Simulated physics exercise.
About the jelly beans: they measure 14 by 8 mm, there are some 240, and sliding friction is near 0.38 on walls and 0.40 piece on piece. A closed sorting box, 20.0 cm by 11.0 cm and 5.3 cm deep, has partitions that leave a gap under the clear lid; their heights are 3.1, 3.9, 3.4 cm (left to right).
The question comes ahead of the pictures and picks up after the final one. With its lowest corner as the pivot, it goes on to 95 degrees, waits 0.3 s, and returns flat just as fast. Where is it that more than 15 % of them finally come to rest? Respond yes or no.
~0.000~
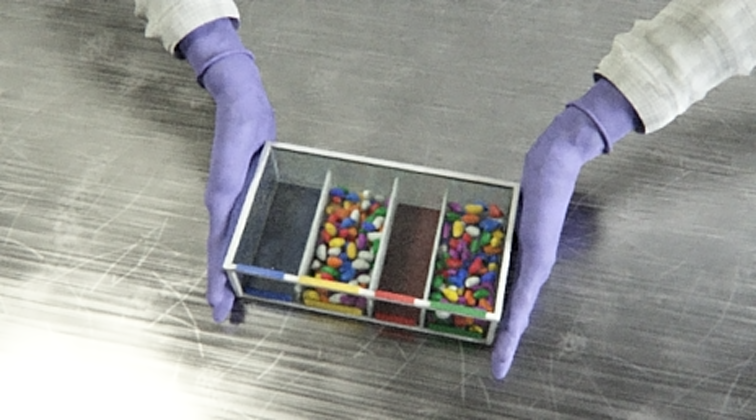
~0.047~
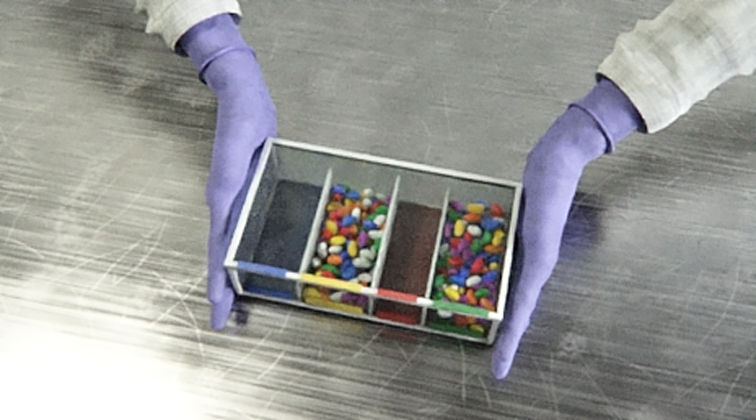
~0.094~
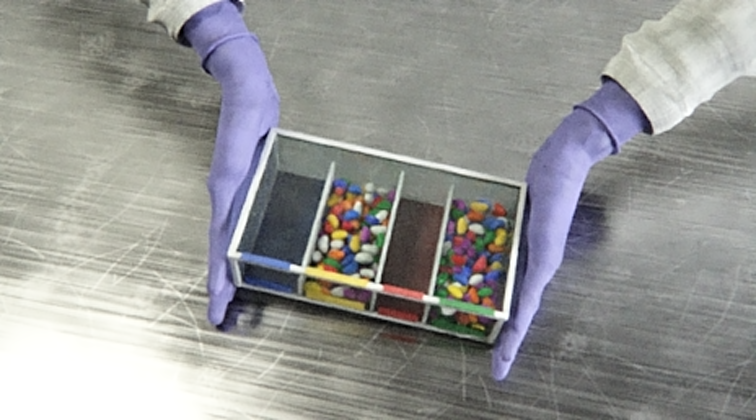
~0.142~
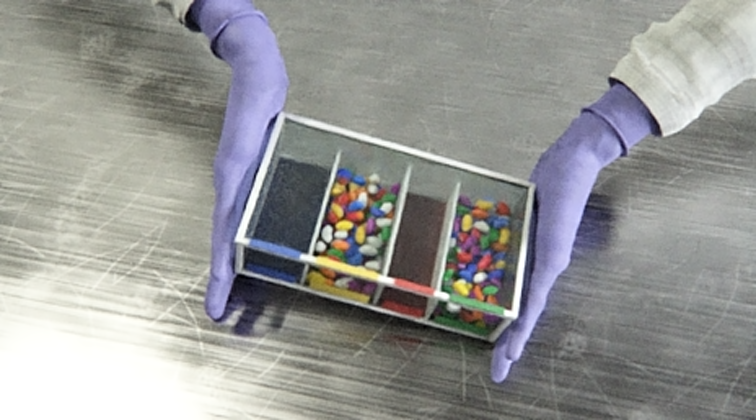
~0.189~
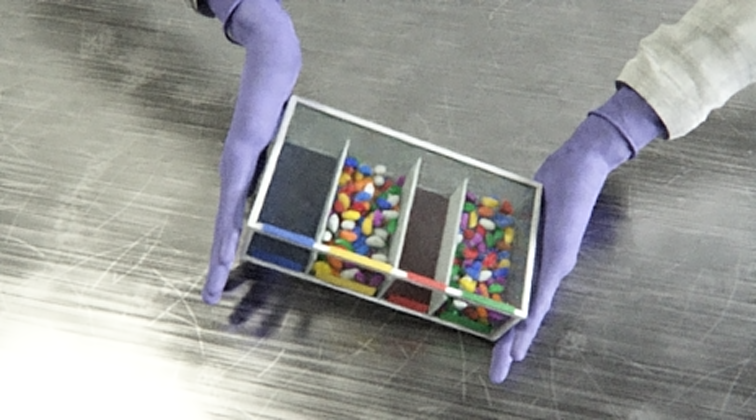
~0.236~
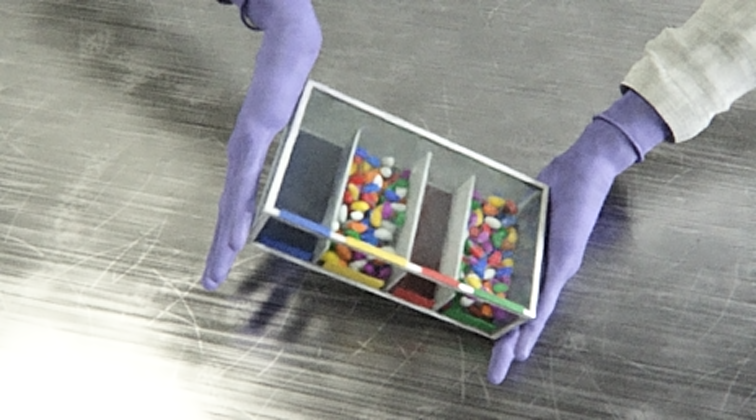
Red: No; blue: No; green: Yes; yellow: Yes.
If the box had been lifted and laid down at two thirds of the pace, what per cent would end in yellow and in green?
The yellow compartment would end with 30 per cent and the green compartment with 70 per cent.
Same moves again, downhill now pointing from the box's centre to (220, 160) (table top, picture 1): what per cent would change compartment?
Near 55 percent, give or take.
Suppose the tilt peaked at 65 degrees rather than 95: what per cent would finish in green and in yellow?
Result - green at 60 percent, yellow at 40 percent.
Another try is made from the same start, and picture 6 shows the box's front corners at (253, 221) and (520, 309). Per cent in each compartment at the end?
Red 5 %; blue 0 %; green 70 %; yellow 30 %.
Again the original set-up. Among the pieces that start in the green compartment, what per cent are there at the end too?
Something like 100 in a hundred.
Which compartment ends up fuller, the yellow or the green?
The green one.
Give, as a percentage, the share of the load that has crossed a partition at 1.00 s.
Reading: Close to 10 %.
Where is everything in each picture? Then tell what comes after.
Box tilt 0 degrees, front corners at (230, 265) and (494, 315); green 60 %, yellow 40 %, in the first frame.
Box tilt 1 degrees, front corners at (231, 262) and (497, 315), in the second frame.
Box tilt 5 degrees, front corners at (234, 253) and (502, 314), lowest corner right back, in the third frame.
Box tilt 11 degrees, front corners at (242, 239) and (511, 313), lowest corner right back, in the fourth frame.
Box tilt 18 degrees, front corners at (255, 224) and (520, 312), lowest corner right back, in the fifth frame.
Box tilt 24 degrees, front corners at (271, 209) and (529, 312), lowest corner right back; green 60 %, yellow 40 %. Its pace works out near 135 degrees a second, in the sixth frame.
After 1.00 s, tilt 95 degrees; green 65 %, yellow 30 %.
After 1.51 s, tilt 49 degrees; green 70 %, yellow 30 %.
After 2.08 s, tilt 0 degrees; green 70 %, yellow 30 %.
In the end, at 2.5 s, red 0 %, blue 0 %, green 70 %, yellow 30 %.
